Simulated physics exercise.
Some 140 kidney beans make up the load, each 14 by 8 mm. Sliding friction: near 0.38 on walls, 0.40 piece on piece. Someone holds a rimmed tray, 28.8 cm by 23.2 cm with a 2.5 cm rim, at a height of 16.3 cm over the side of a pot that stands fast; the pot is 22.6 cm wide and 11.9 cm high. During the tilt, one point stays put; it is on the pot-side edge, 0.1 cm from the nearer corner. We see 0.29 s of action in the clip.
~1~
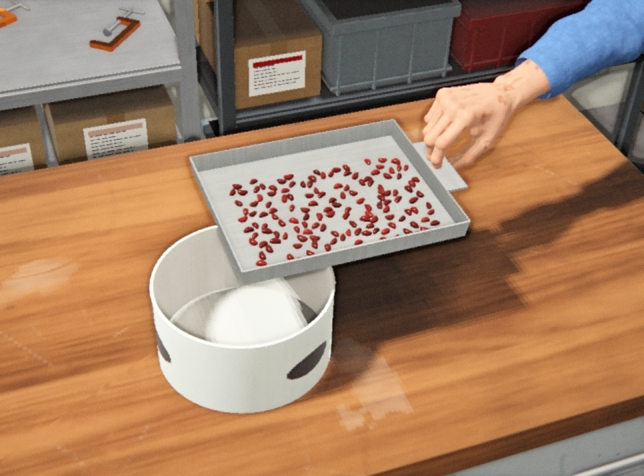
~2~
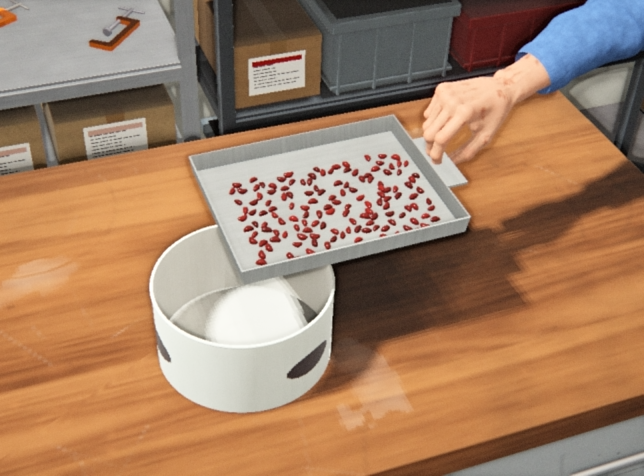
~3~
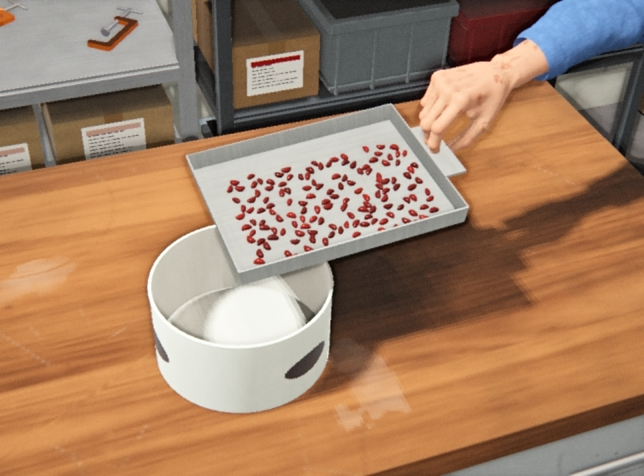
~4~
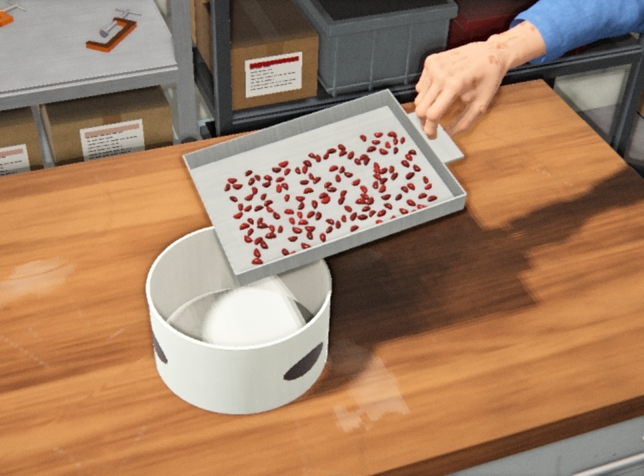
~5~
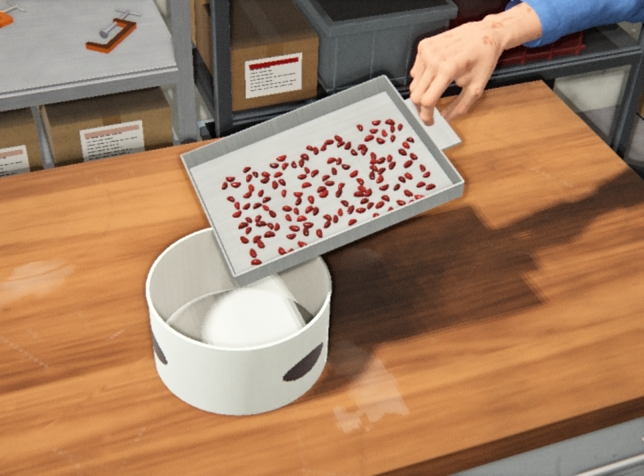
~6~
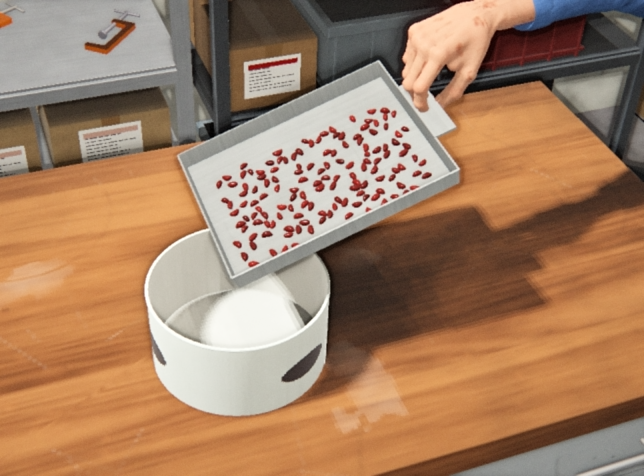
Above a white pot on a wooden table, a hand gradually tilts a tray of red beans.
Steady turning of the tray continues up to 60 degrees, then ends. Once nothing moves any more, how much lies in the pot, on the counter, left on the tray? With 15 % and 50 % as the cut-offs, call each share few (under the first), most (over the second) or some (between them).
My estimate: Pot: Some, counter: Few, tray: Most.
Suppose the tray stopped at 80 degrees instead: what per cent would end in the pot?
Around 35 per cent, then.
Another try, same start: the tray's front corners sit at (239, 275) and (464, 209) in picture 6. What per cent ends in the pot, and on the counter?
Split: Pot = 0, counter = 0.
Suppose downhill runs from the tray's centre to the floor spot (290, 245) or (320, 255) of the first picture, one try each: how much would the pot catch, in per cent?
I'd put it at about 20 per cent for the first tilt and about 5 per cent for the second.
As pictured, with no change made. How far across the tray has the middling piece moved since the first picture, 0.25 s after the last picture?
Around 6 centimetres.
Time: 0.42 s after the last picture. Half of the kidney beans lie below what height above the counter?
I'd put it near 20 cm.
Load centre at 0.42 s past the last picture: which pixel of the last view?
Somewhere about (225, 225) in the last view.
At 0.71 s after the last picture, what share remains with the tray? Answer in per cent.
Something like 80 percent, roughly.
Then, 0.25 s after the last picture, tilt 40 degrees; the tray holds 100 %, the pot 0 %.
Then, 0.42 s after the last picture, tilt 54 degrees; the tray holds 100 %, the pot 0 %.
Then, 0.71 s after the last picture, tilt 60 degrees; the tray holds 80 %, the pot 15 %.
In the end, pot 20 %, counter 0 %, tray 75 %.
